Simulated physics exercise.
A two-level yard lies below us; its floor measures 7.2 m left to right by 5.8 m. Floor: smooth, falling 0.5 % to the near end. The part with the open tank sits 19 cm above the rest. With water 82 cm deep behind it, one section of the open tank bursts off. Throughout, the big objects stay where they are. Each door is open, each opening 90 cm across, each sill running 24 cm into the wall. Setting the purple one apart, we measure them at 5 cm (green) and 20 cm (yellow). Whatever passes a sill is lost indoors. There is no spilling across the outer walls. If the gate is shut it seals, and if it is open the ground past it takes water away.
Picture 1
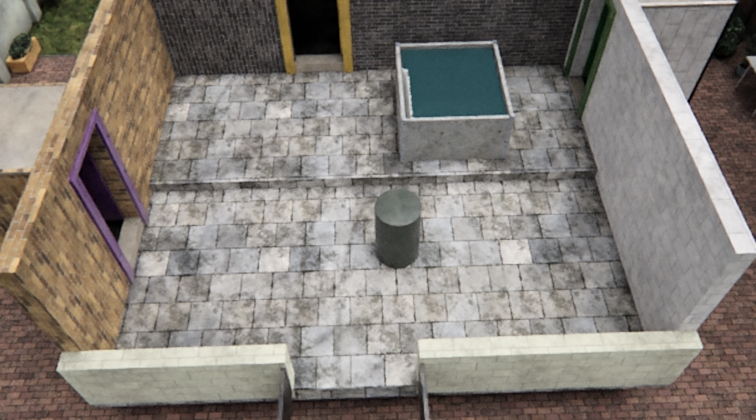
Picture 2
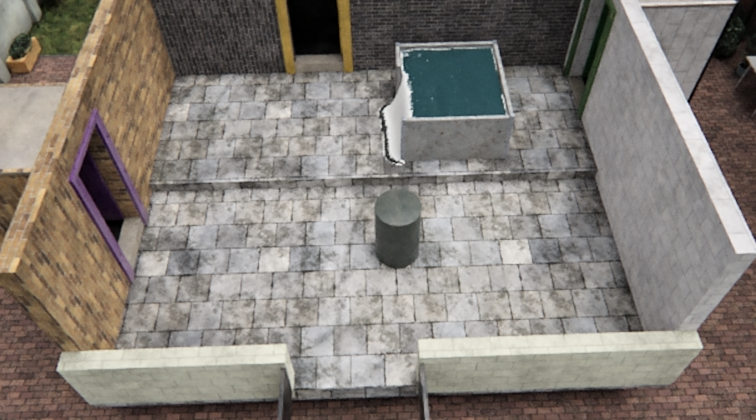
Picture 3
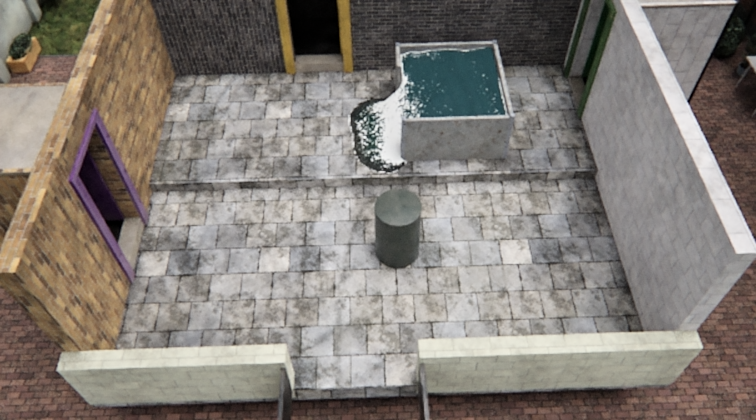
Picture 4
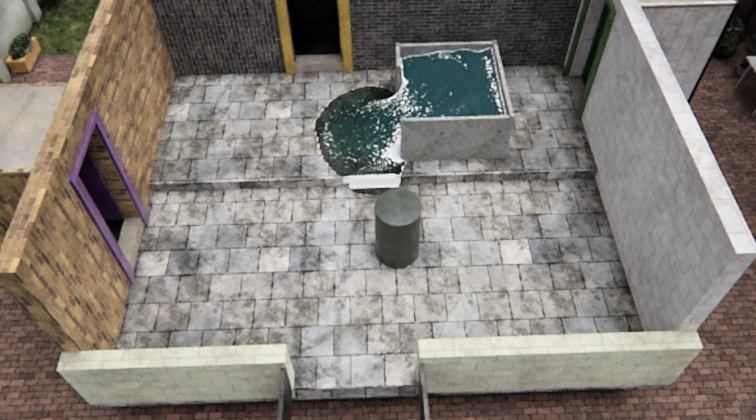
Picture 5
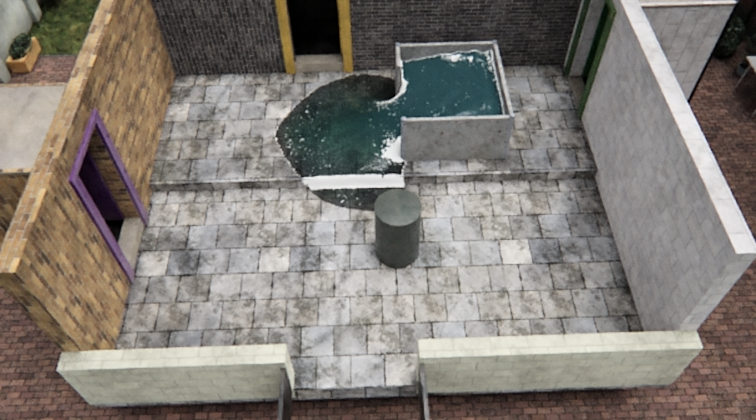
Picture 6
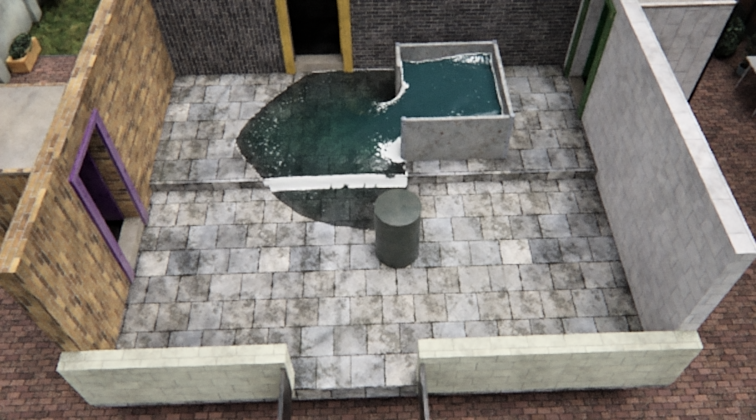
The video shows a walled, paved yard with an open tank of dark water, whose left side gives way; water pours out, spreads leftward across the upper paving, and flows over the step onto the lower level near a gray cylinder.
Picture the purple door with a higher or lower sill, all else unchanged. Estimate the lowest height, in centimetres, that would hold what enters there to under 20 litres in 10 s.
I would say about 14.5 cm.
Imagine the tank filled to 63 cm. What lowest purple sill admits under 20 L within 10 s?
Roughly 10.5 centimetres.
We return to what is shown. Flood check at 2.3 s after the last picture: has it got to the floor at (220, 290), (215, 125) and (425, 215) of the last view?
Well, in sequence they're soaked, soaked and bone-dry.
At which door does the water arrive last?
Last of all, the green one.
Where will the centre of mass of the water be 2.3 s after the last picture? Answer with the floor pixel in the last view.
About (283, 163).
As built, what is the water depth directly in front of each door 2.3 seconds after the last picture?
Door by door in cm - purple 16, green 0, yellow 5.
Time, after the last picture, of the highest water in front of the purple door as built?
Around 1.4 seconds.
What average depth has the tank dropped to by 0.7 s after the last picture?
It averages close to 41 centimetres.
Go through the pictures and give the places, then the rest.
In the first picture, still water, 82 cm deep, in the open tank at (451, 83); the purple door at (116, 208) is dry.
In the second picture, the gap is at (402, 120), the front 0.3 m out at (383, 119); the back of the open tank holds 82 cm.
In the third picture, the front is at (356, 132), 0.8 m from the gap at (402, 121); 1.0 m2 of floor is wet, 79 cm left at the back.
In the fourth picture, the gap is at (402, 122), the front 1.4 m out at (320, 135); the back of the open tank holds 71 cm.
In the fifth picture, the gap is at (402, 122), the front 2.0 m out at (281, 139); the back of the open tank holds 71 cm.
In the sixth picture, water pours out at (402, 122) and has run 2.7 m, to (242, 143); about 5 cm deep outside, 66 cm at the back; 2.2 m in a straight line remain to the purple door at (116, 208).
Then, 0.7 s after the last picture water covers 40 % of the floor, deepest (36 cm) near (395, 141); it has not reached the purple door.
Then, 2.3 s after the last picture water covers 50 % of the floor, deepest (34 cm) near (112, 366); 16 cm at the purple door, 3 litres in over its 20 cm sill.
Then, 9.3 s after the last picture water covers 90 % of the floor, deepest (14 cm) near (587, 184); 10 cm at the purple door, 3 litres in over its 20 cm sill.
At the purple door as built, the water peaked near 24 cm, 1.3 s after the last picture.
With a sill of 12 cm, 35 litres would have come in within the 10 s; with 17 cm, 11 litres. So under 20 litres takes about 14.5 cm.
